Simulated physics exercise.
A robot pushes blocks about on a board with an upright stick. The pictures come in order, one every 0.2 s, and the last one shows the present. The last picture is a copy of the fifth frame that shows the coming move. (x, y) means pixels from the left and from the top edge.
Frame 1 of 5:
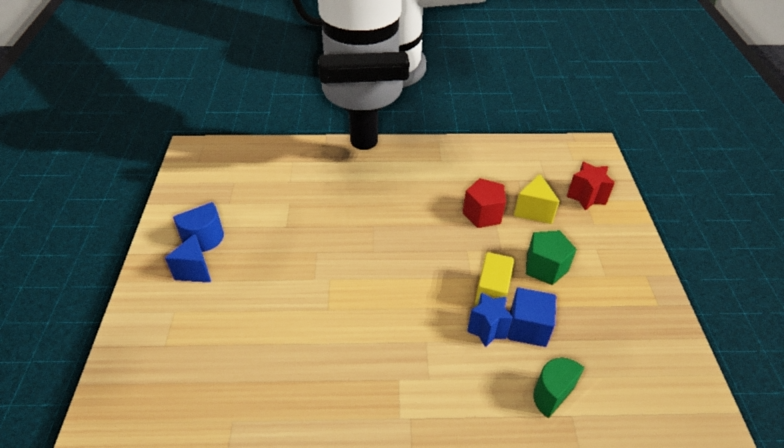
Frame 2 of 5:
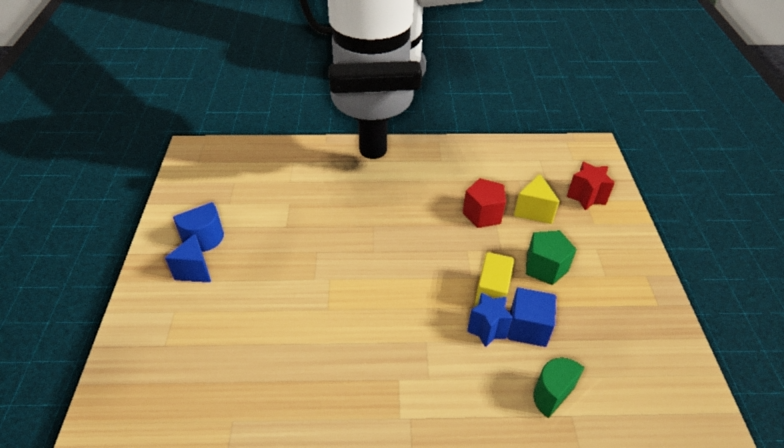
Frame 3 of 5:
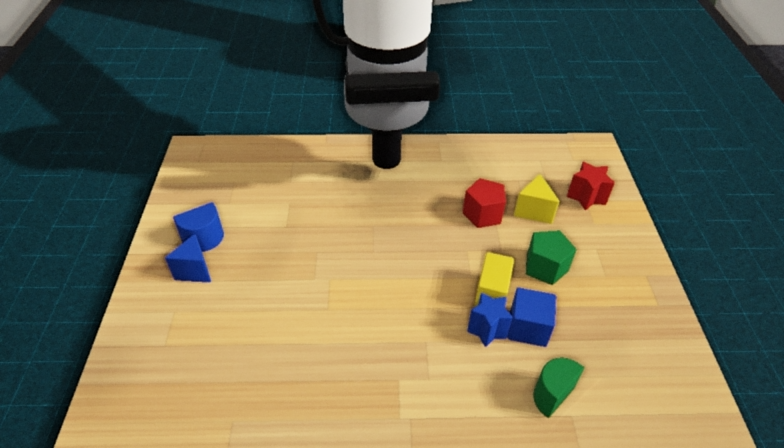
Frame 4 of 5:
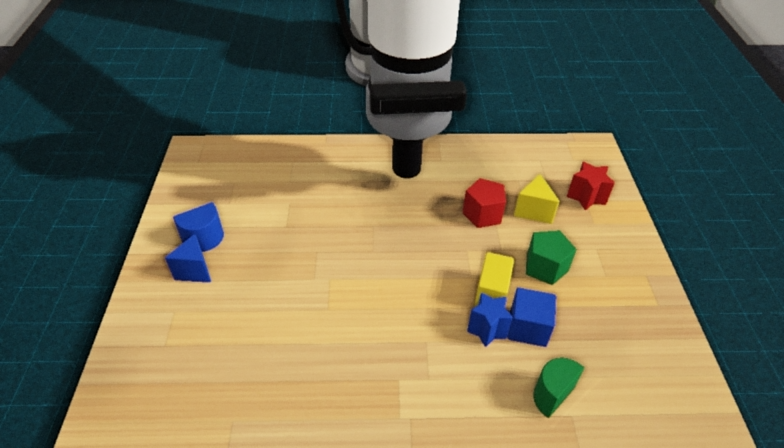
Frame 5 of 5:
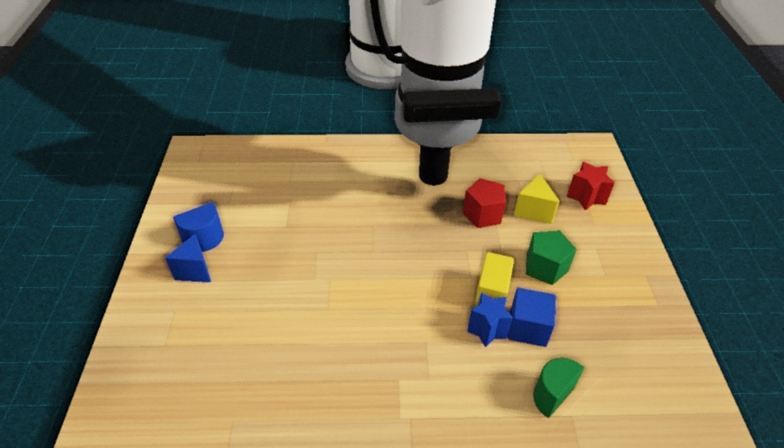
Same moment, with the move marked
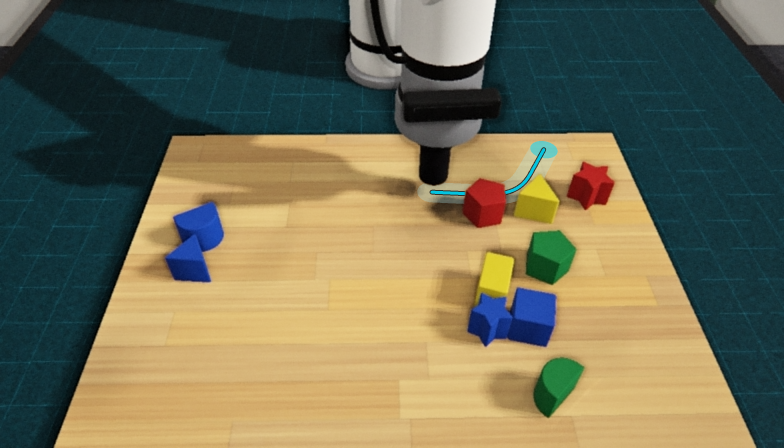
On a wooden board scattered with red, yellow, green and blue blocks, a robot arm holds an upright black stick near the back edge. The stick glides right and slightly toward the viewer, drawing close to the left side of the red pentagon, while every block stays still.
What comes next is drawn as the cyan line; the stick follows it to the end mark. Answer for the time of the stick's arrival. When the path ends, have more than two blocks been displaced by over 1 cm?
Going by the path, no.
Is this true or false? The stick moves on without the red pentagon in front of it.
It is true.
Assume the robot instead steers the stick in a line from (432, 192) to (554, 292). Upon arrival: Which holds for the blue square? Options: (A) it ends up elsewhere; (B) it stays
Correct choice: B.
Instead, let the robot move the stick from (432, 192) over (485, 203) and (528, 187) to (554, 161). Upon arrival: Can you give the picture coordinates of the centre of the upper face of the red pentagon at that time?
In the picture, that point is around (512, 202).
The drawn path runs from (432, 192) over (486, 194) and (527, 179) to (544, 150).
On the path given first. One third of the way, stick (489, 180); red pentagon (498, 194), turned 40° clockwise.
Two thirds of the way, stick (531, 164); red pentagon (500, 194), turned 45° clockwise.
At the end, stick (548, 135); red pentagon (500, 194), turned 45° clockwise; yellow three-sided block not moved.
